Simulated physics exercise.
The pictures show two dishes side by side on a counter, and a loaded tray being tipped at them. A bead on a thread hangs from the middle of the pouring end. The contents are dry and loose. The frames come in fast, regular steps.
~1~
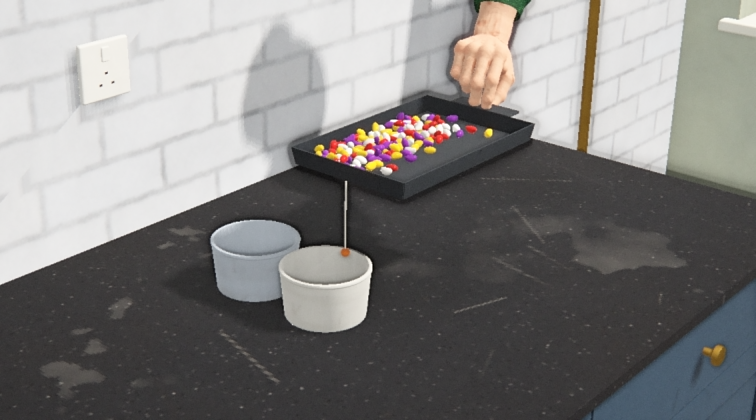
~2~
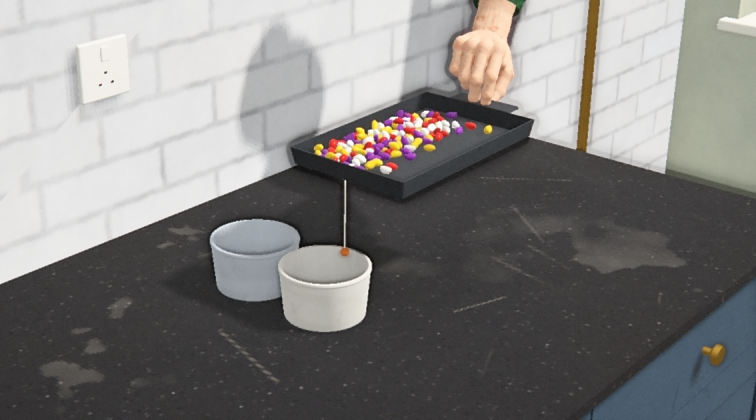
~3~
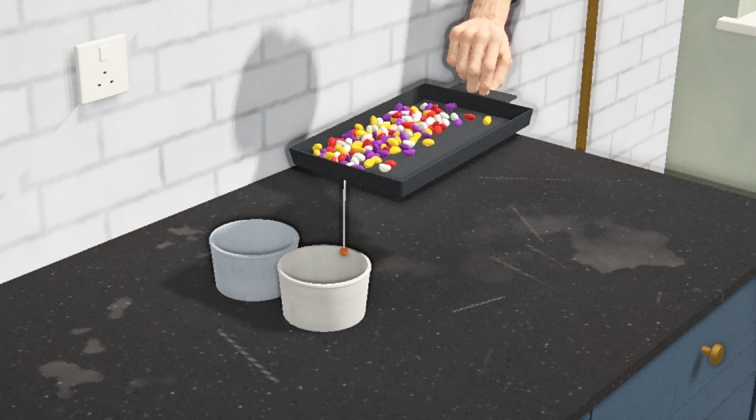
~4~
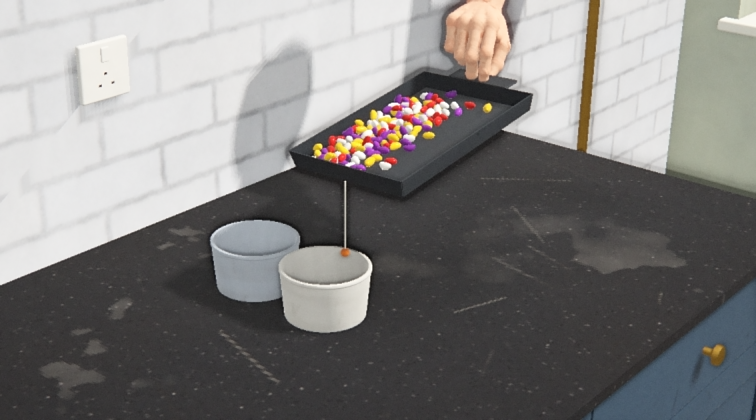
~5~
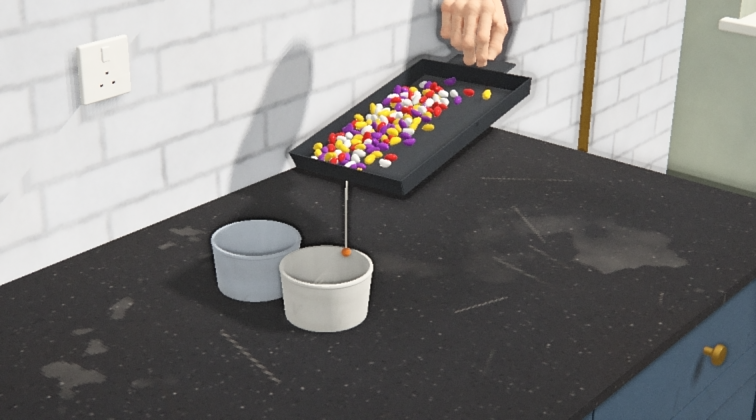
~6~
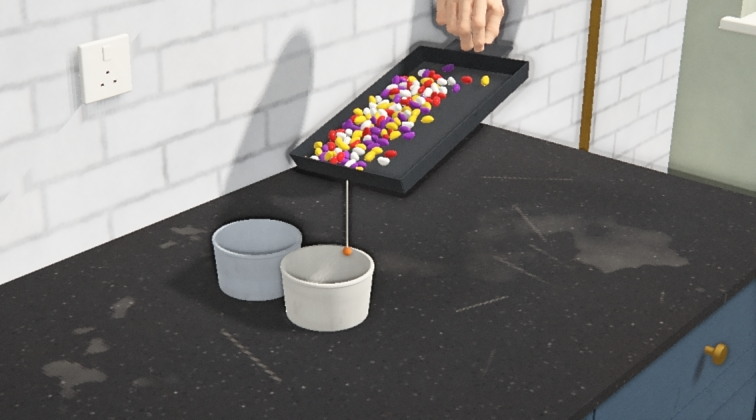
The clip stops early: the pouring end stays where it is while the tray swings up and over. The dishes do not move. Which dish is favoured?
It favours the right dish.
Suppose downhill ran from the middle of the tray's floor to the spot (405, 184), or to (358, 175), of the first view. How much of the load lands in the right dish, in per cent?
About 0 and 30 per cent.
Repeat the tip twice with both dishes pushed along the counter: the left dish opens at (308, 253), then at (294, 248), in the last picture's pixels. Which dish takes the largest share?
In turn: The left-hand dish; the dish on the left.
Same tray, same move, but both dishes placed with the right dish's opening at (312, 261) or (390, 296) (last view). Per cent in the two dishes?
First some 70, then 60 per cent.
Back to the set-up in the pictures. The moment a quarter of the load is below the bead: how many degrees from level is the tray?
Near 100 degrees.
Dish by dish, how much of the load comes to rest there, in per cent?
About: Left dish 20, right dish 40 per cent.
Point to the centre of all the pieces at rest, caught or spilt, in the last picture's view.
At about (292, 308).
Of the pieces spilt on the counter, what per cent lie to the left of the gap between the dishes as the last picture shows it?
Roughly 80 in a hundred.
Soon after the last picture, tray tipped steeply; nearly all on the tray; a stray few in the air.
A little later, tray tipped past a quarter turn; about half on the tray; a small part in the right dish; a small part in the left dish; a small part outside both; about a quarter in the air.
Later still, tray tipped past a quarter turn; about a third in the right dish; about a quarter in the left dish; about half outside both.
At rest, tray tipped past a quarter turn; about a third in the right dish; about a quarter in the left dish; about half outside both.
